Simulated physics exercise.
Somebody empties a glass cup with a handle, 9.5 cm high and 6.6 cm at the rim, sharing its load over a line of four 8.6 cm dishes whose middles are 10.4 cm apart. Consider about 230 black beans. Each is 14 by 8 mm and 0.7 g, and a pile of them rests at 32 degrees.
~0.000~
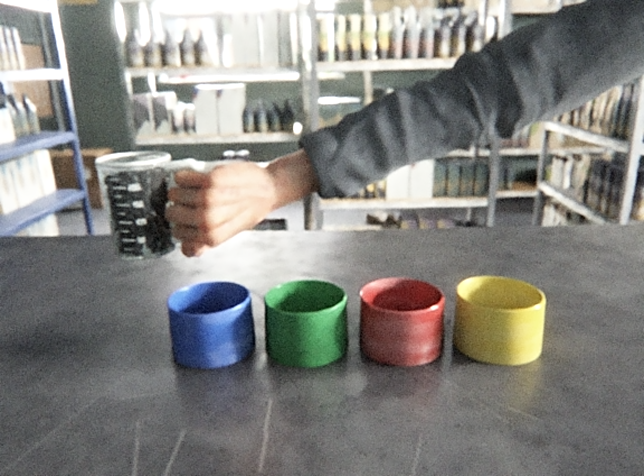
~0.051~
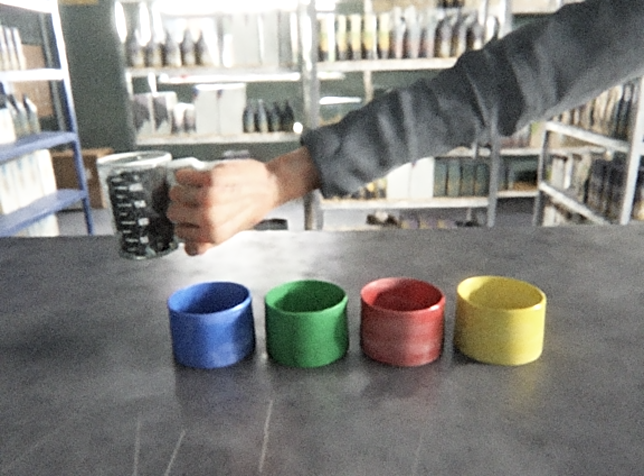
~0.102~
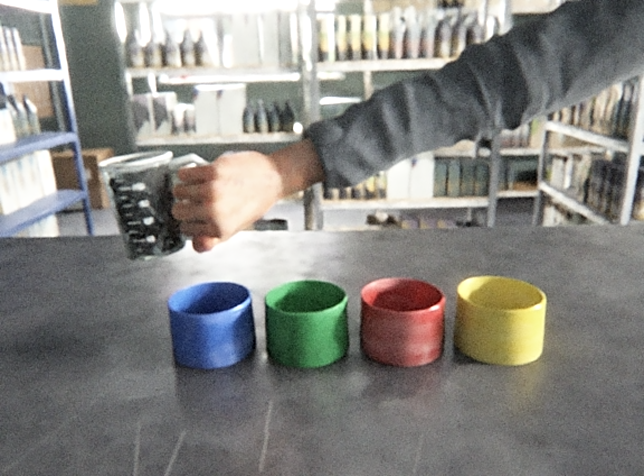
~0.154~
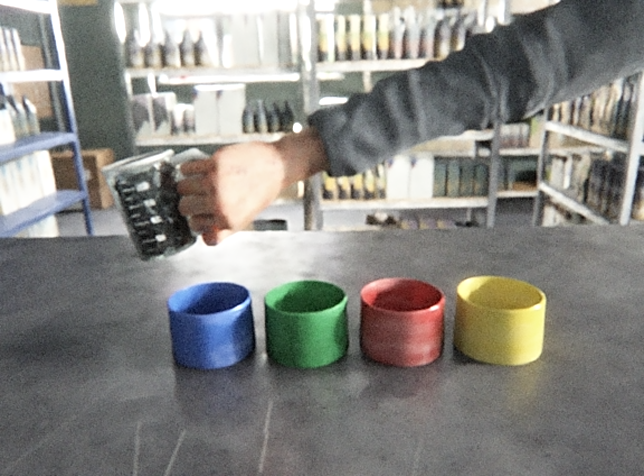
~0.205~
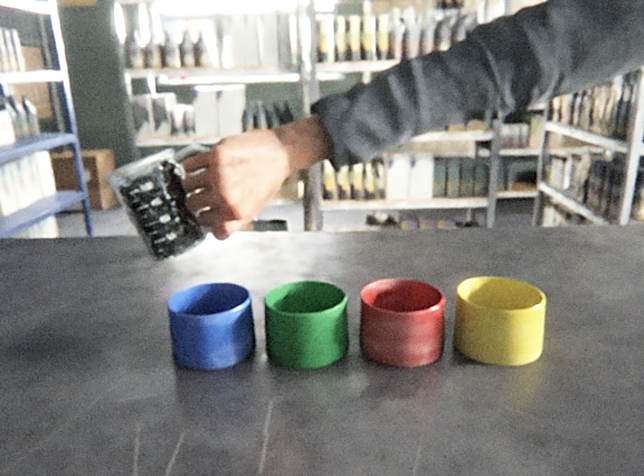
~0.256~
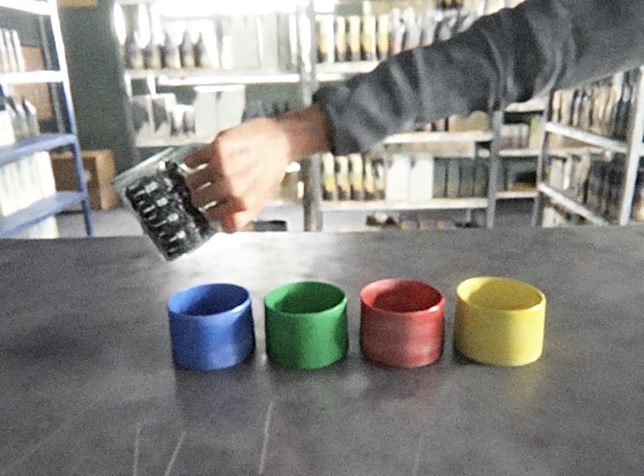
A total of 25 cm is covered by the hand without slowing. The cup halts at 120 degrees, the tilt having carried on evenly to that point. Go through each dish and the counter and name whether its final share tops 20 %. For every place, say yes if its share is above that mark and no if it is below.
Red dish: No, blue dish: Yes, green dish: No, yellow dish: No, counter: Yes.
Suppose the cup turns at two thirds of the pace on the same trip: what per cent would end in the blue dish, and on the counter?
Then: Blue 10, counter 10.
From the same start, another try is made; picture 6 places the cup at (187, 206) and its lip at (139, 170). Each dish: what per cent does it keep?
Red 0, blue 0, green 100, yellow 0.
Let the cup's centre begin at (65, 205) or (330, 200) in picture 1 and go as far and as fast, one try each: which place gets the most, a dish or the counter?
First try: Counter; second try: Red.
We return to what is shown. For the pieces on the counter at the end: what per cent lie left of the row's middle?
That works out to close to 100 per cent.
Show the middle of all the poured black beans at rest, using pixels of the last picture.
Near (228, 338).
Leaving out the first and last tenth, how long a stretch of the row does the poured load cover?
That stretch comes to around 12 cm.
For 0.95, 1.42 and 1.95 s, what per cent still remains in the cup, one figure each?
Going in order, it reads 75, then 0, and finally 0 per cent.
After 0.95 s, tilt 116 degrees; cup holds 75 %, blue 20 %.
After 1.42 s, tilt 120 degrees; cup holds 0 %, blue 60 %, green 10 %.
Then, at 1.95 s, tilt 120 degrees; cup holds 0 %, blue 60 %, green 10 %.
At rest (2.3 s), red 0 %, blue 60 %, green 10 %, yellow 0 %, counter 30 %.
